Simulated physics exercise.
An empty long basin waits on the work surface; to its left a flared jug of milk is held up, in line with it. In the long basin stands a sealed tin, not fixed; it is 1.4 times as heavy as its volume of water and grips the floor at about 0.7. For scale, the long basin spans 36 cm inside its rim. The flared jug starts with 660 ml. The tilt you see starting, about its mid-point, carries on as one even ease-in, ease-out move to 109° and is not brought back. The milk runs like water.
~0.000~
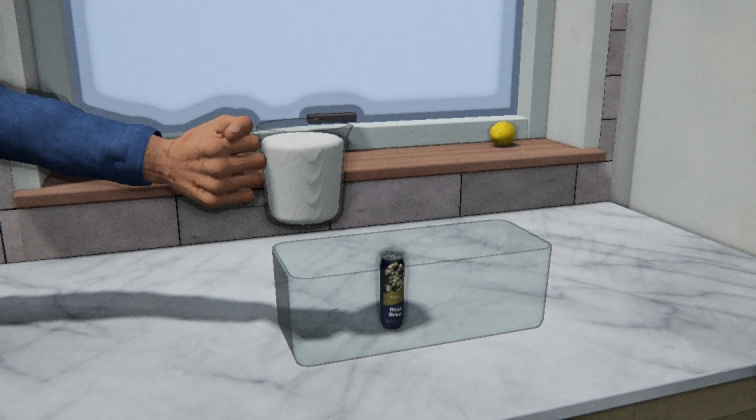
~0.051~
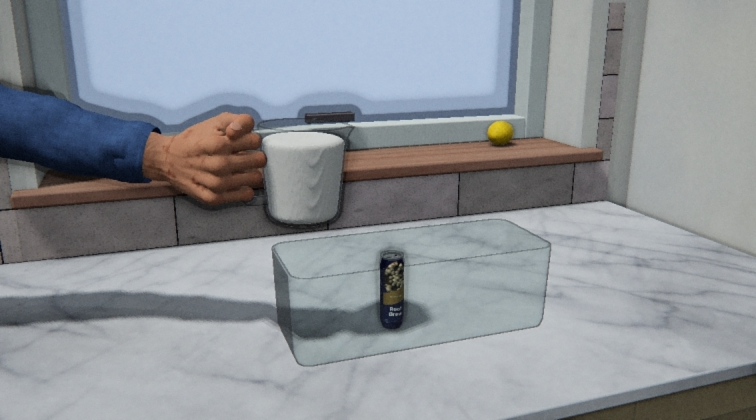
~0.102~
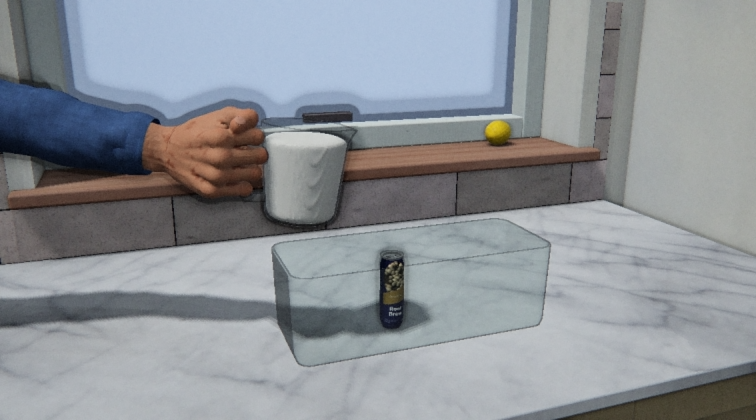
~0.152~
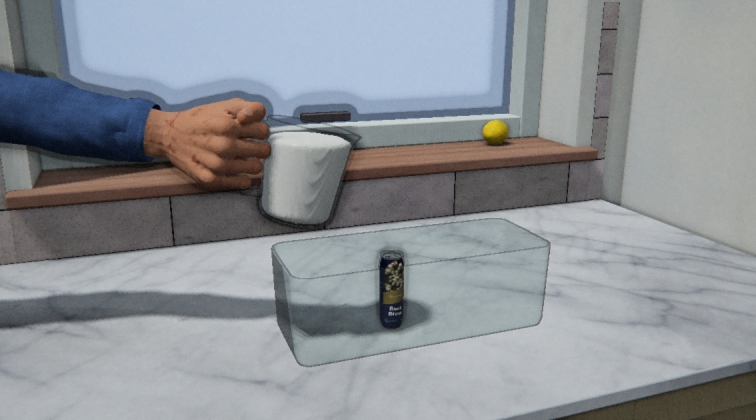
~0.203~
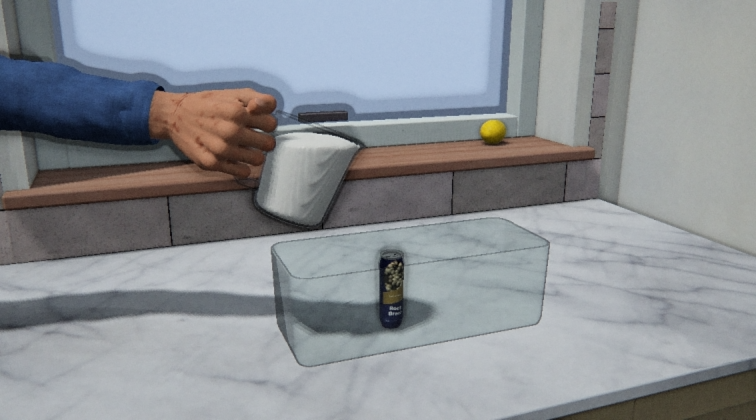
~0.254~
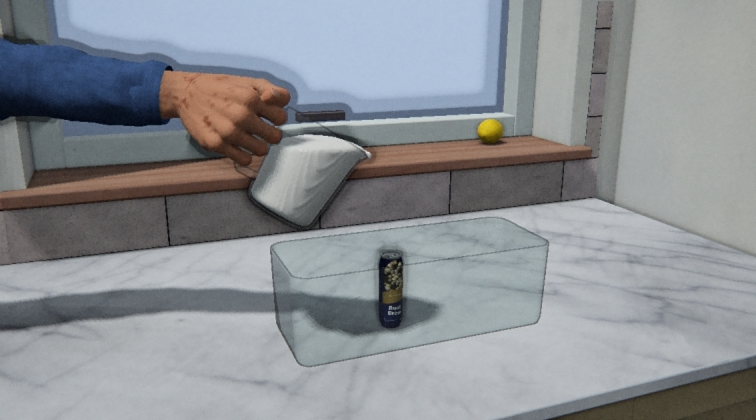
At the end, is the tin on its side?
It goes over.
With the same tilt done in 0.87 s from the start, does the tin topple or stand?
Then it goes over.
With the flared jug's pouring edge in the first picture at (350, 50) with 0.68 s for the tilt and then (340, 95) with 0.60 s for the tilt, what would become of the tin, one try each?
First it keeps standing; then it falls.
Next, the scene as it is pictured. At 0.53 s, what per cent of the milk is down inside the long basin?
Some 26 per cent.
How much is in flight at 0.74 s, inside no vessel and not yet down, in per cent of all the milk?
Near 8 in a hundred.
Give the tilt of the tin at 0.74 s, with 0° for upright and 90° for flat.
It is at some 5°.
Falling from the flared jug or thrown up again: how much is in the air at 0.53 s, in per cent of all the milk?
About 22 per cent.
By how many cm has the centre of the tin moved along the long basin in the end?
Some 7.0 cm.
Then, 0.53 s in, the tilt is 97° and 51 per cent is still to pour; the tin stands where it began.
Then, 0.74 s in, the tilt is 109° and 9 per cent is still to pour; the tin leans 5°.
Then, 0.95 s in, the tilt is 109° and 0 per cent is still to pour; the tin lies on its side.
Then, 1.18 s in, the tilt is 109° and 0 per cent is still to pour; the tin lies on its side.
Finally, the tin lies on its side.
